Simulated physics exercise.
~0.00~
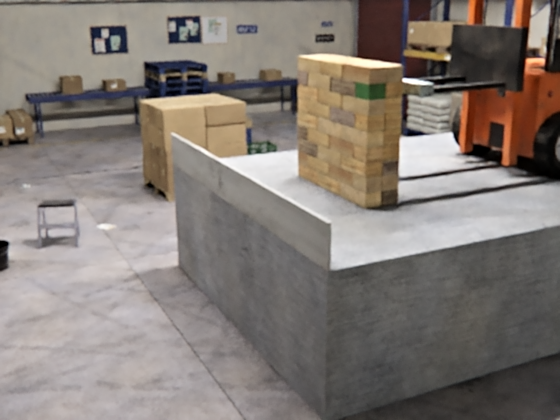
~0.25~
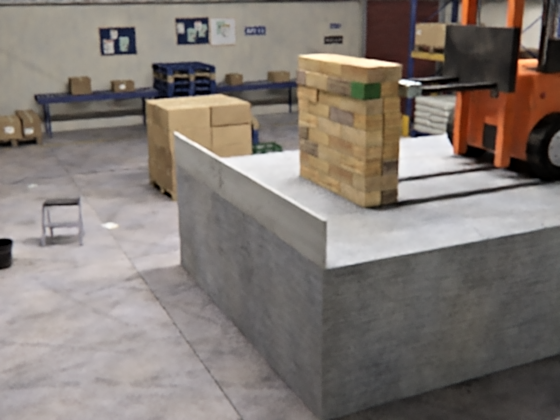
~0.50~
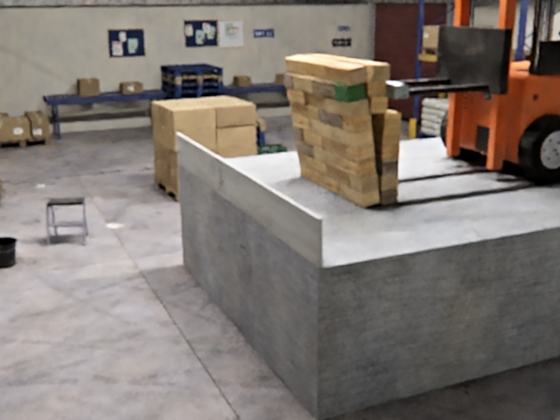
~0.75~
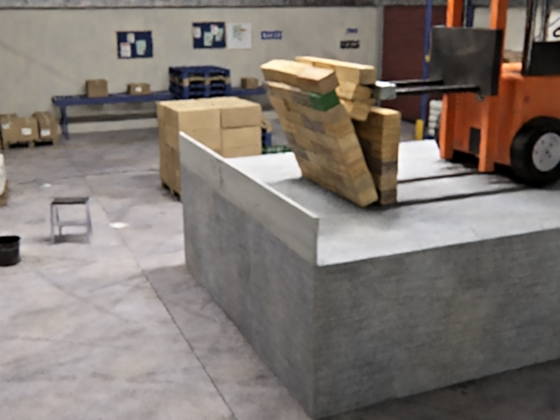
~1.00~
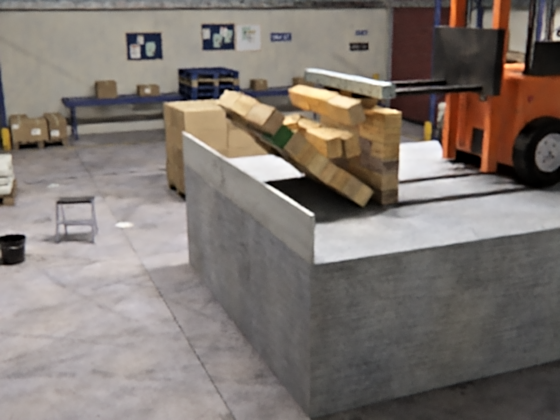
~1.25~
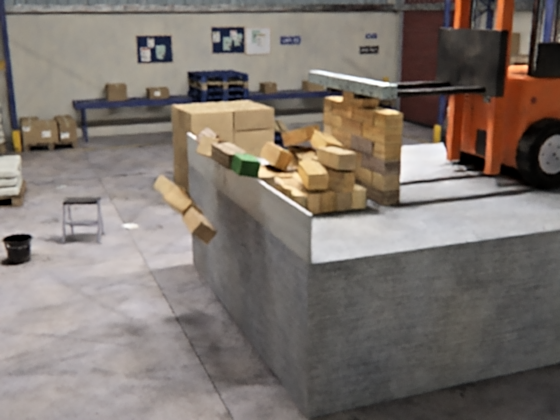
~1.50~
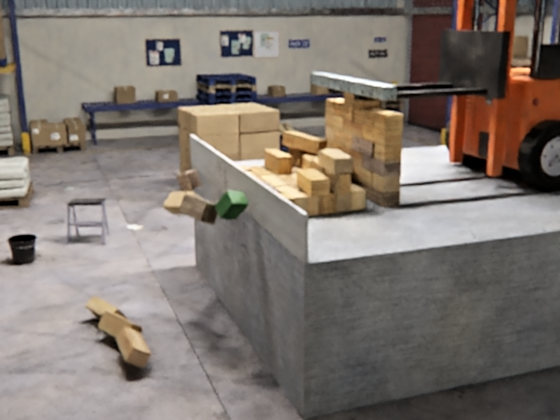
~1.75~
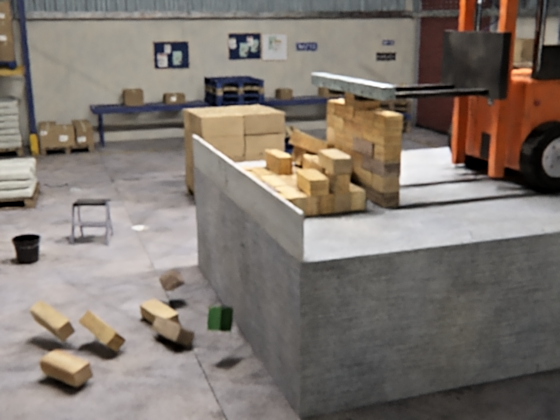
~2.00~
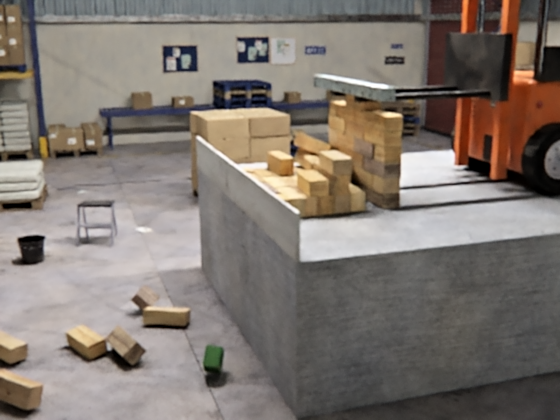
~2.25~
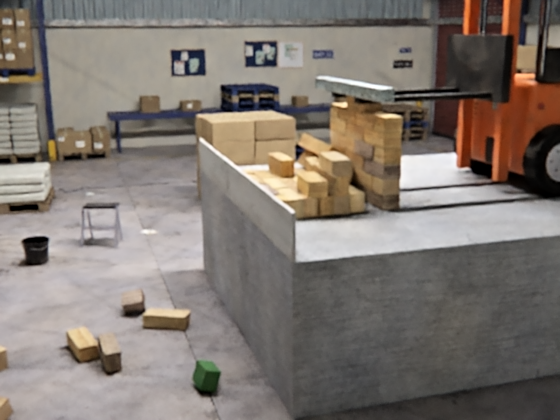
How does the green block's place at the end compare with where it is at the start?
At the start the green block is near the top of the stack on the raised platform. At the end it lies on the floor below, to the left of the platform.
